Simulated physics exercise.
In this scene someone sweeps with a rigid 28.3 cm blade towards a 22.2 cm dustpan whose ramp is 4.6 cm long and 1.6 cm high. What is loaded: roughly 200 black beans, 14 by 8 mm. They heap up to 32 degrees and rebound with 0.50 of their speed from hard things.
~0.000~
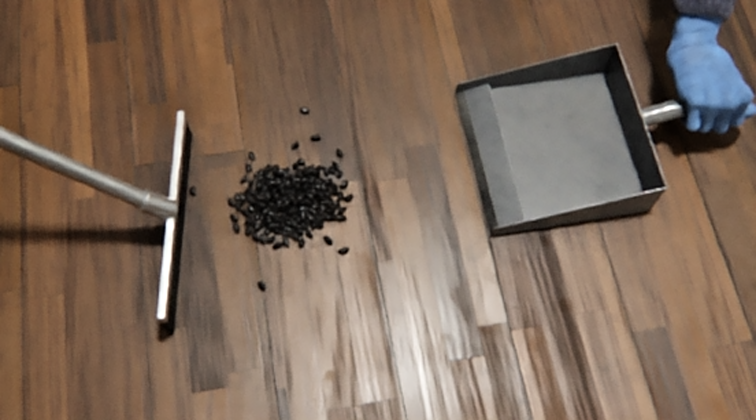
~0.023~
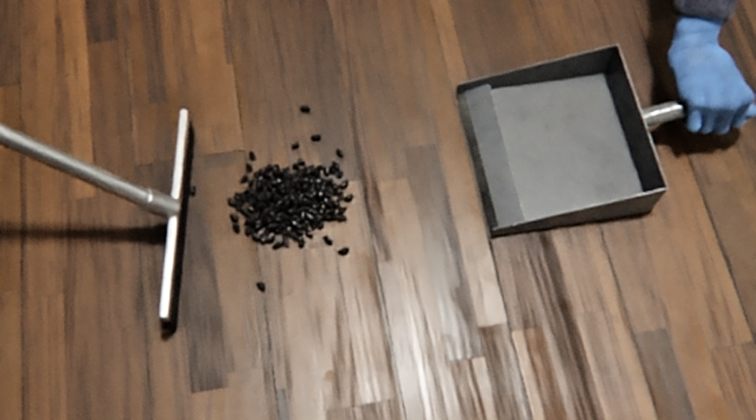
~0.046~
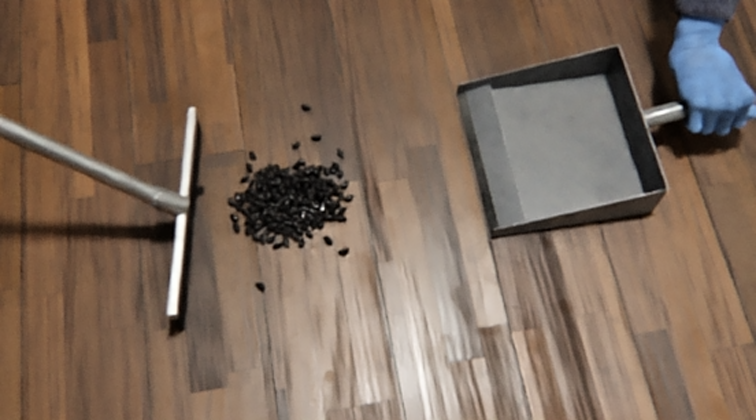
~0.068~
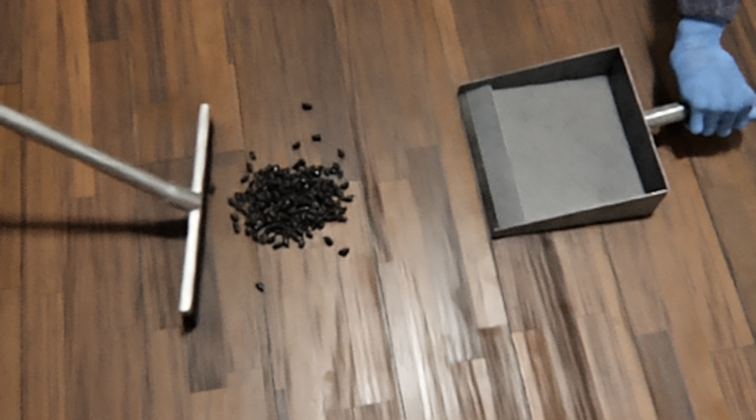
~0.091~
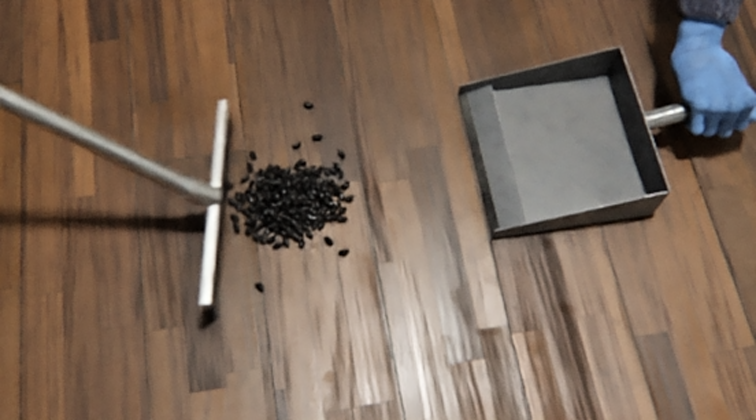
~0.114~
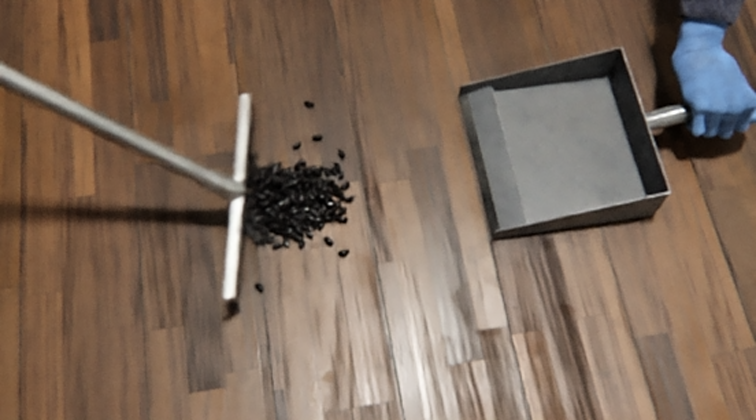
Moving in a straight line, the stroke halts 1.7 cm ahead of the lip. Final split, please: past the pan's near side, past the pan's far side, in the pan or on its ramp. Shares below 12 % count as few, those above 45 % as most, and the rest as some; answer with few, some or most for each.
Final split: Near side: Some; far side: Few; pan: Most.
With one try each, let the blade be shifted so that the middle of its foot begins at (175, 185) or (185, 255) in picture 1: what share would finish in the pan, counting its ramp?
55 and 55 per cent, roughly.
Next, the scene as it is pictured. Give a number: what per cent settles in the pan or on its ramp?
Estimate: Near 60 %.
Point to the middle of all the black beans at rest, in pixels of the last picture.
Roughly (498, 172).
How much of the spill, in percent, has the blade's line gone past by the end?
Close to 0 percent.
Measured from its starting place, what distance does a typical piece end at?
30 cm, roughly.
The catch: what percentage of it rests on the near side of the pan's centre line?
Estimate: Close to 50 %.
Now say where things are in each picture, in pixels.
The first frame shows blade from (163, 318) to (182, 118), moved 0.0 cm, 0 of the pieces shifted so far; middle of the pieces at (292, 199); pan at (564, 148).
The second frame shows blade from (165, 317) to (185, 117), moved 0.3 cm, 0 of the pieces shifted so far; middle of the pieces at (292, 199).
The third frame shows blade from (174, 314) to (193, 114), moved 1.4 cm, 2 of the pieces shifted so far; middle of the pieces at (292, 199).
The fourth frame shows blade from (187, 310) to (206, 111), moved 3.0 cm, 2 of the pieces shifted so far; middle of the pieces at (292, 199).
The fifth frame shows blade from (207, 305) to (224, 107), moved 5.4 cm, 2 of the pieces shifted so far; middle of the pieces at (292, 199).
The sixth frame shows blade from (230, 298) to (246, 101), moved 8.4 cm, 48 of the pieces shifted so far; middle of the pieces at (293, 200); pan at (567, 151). Its pace works out near 1.31 m/s, heading 7 degrees away from the viewer's side.
After 0.23 s, middle of the blade 17 cm from the lip; 0 % over the lip, far side 0 %, near side 5 %.
Then, at 0.31 s, middle of the blade 7 cm from the lip; 0 % over the lip, far side 5 %, near side 10 %.
Then, at 0.53 s, middle of the blade 4 cm from the lip; 65 % over the lip, far side 5 %, near side 15 %.
At rest (3.0 s), near side 15 %, far side 5 %, pan 60 %, in front of the lip or behind the blade 20 %.
